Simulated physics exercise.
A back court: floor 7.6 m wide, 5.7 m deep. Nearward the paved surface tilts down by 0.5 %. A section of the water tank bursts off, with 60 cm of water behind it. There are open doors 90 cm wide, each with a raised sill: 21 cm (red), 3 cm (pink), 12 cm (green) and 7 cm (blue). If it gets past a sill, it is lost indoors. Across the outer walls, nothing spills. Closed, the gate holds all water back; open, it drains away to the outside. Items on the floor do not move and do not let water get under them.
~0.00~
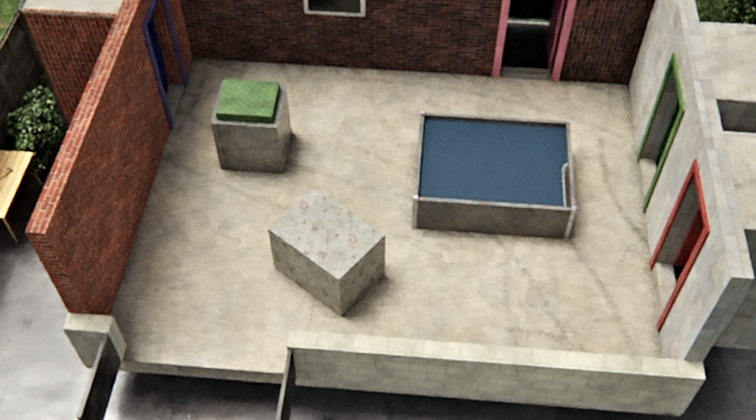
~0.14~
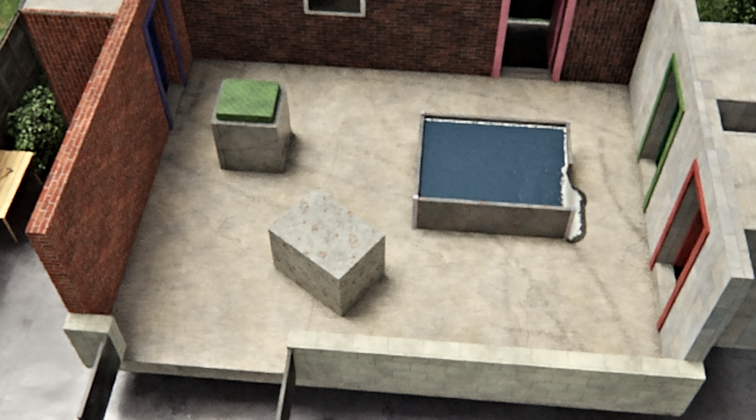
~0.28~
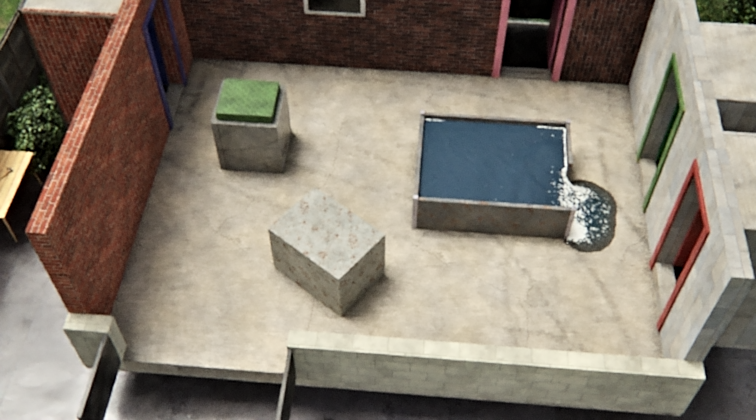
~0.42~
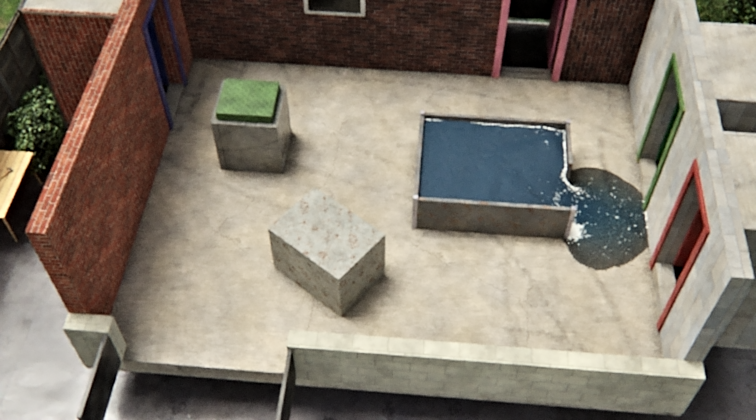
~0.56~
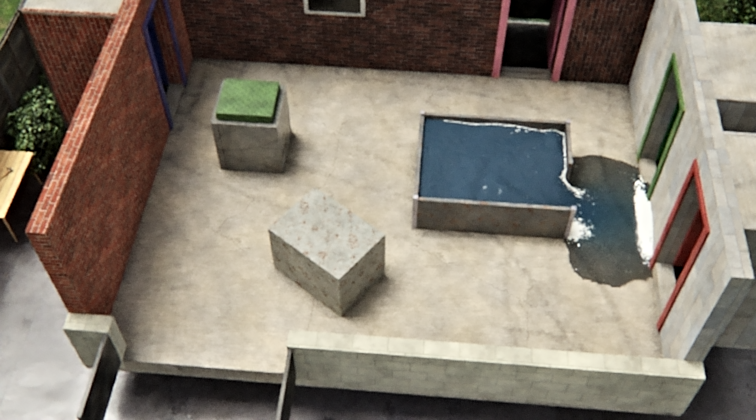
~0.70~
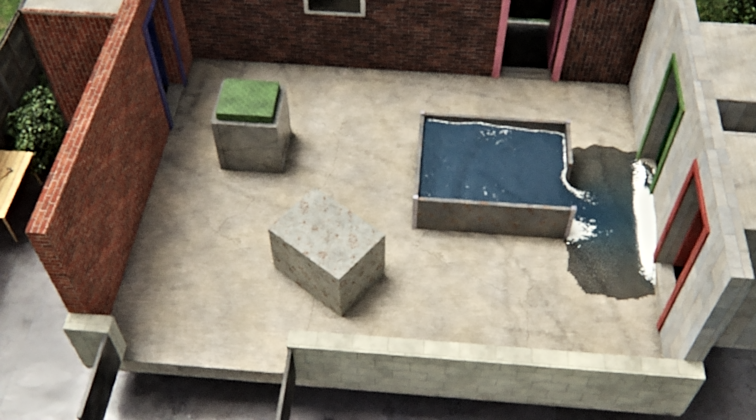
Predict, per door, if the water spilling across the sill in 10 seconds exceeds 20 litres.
My prediction: Red door: Short; pink door: Surplus; green door: Surplus; blue door: Short.
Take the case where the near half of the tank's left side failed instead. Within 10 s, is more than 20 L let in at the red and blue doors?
Outcome at red: Not exceeded; outcome at blue: Not exceeded.
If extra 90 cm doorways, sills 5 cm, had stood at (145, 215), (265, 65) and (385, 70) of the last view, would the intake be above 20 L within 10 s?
So, in the order given, it's shy of the mark, then shy of the mark, then shy of the mark.
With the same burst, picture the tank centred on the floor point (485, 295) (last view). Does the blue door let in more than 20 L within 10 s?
With that change, the limit at the blue door is not exceeded.
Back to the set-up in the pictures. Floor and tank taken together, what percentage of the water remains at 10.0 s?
About 88 percent of the water remains.
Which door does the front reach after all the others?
It is the blue one.
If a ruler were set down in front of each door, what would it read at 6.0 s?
Red 9 cm, pink 6 cm, green 12 cm, blue 0 cm.
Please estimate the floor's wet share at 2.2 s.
Close to 20 in a hundred.
After 1.4 s water covers 10 % of the floor and is deepest (40 cm) near (633, 222); red door 20 cm at the sill, 0 L in, pink door not reached, green door 23 cm at the sill, 23 L in, blue door not reached.
After 2.2 s water covers 20 % of the floor and is deepest (35 cm) near (646, 233); red door 18 cm at the sill, 1 L in, pink door not reached, green door 24 cm at the sill, 74 L in, blue door not reached.
After 3.5 s water covers 35 % of the floor and is deepest (25 cm) near (664, 374); red door 13 cm at the sill, 1 L in, pink door 7 cm at the sill, 7 L in, green door 17 cm at the sill, 121 L in, blue door not reached.
After 6.0 s water covers 70 % of the floor and is deepest (18 cm) near (665, 387); red door 9 cm at the sill, 2 L in, pink door 6 cm at the sill, 26 L in, green door 12 cm at the sill, 145 L in, blue door not reached.
After 10.0 s water covers 95 % of the floor and is deepest (10 cm) near (651, 386); red door 5 cm at the sill, 2 L in, pink door 4 cm at the sill, 38 L in, green door 6 cm at the sill, 147 L in, blue door 6 cm at the sill, 0 L in.
